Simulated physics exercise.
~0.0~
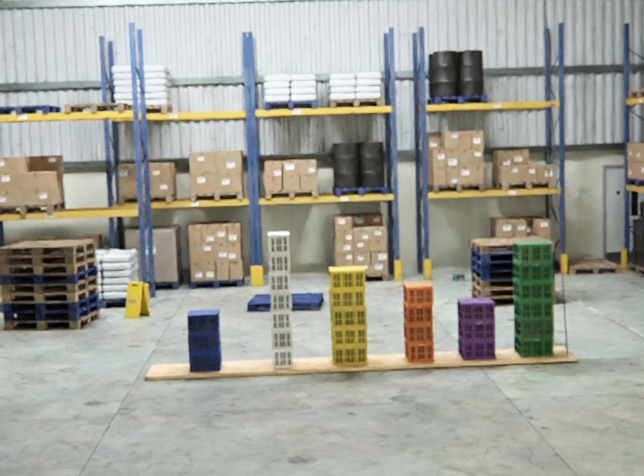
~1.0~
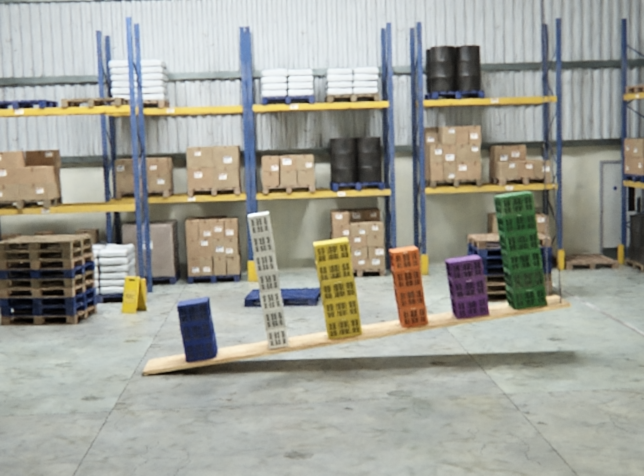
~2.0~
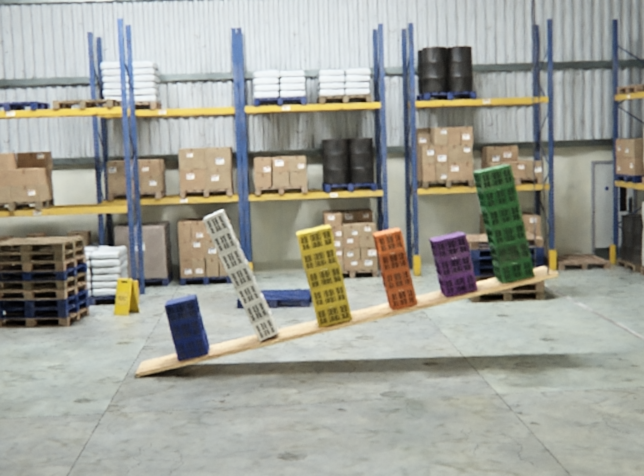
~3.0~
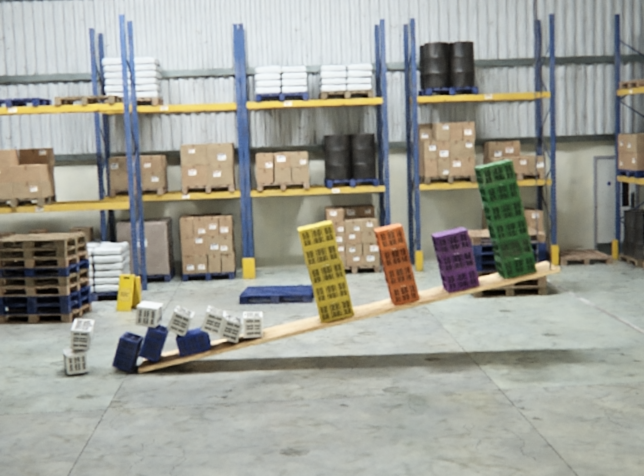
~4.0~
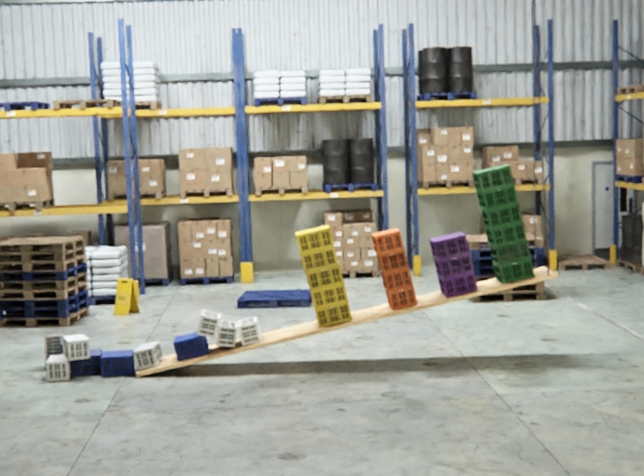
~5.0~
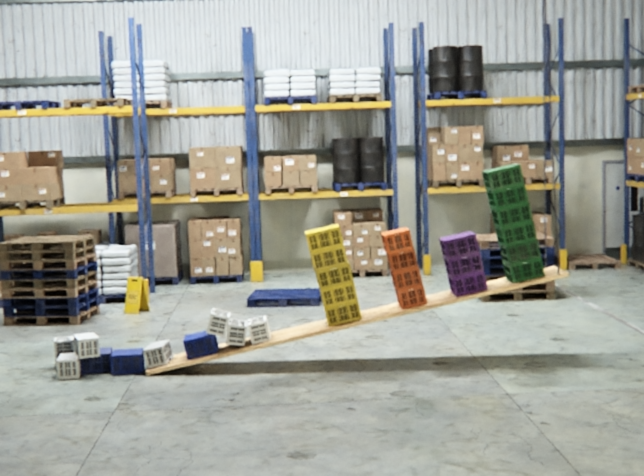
The tall white stack toppled left onto the short blue one as the plank beneath the row of crate stacks rose at its right end, scattering crates at the low end, while the yellow, orange, purple and green stacks stayed standing, tilted.
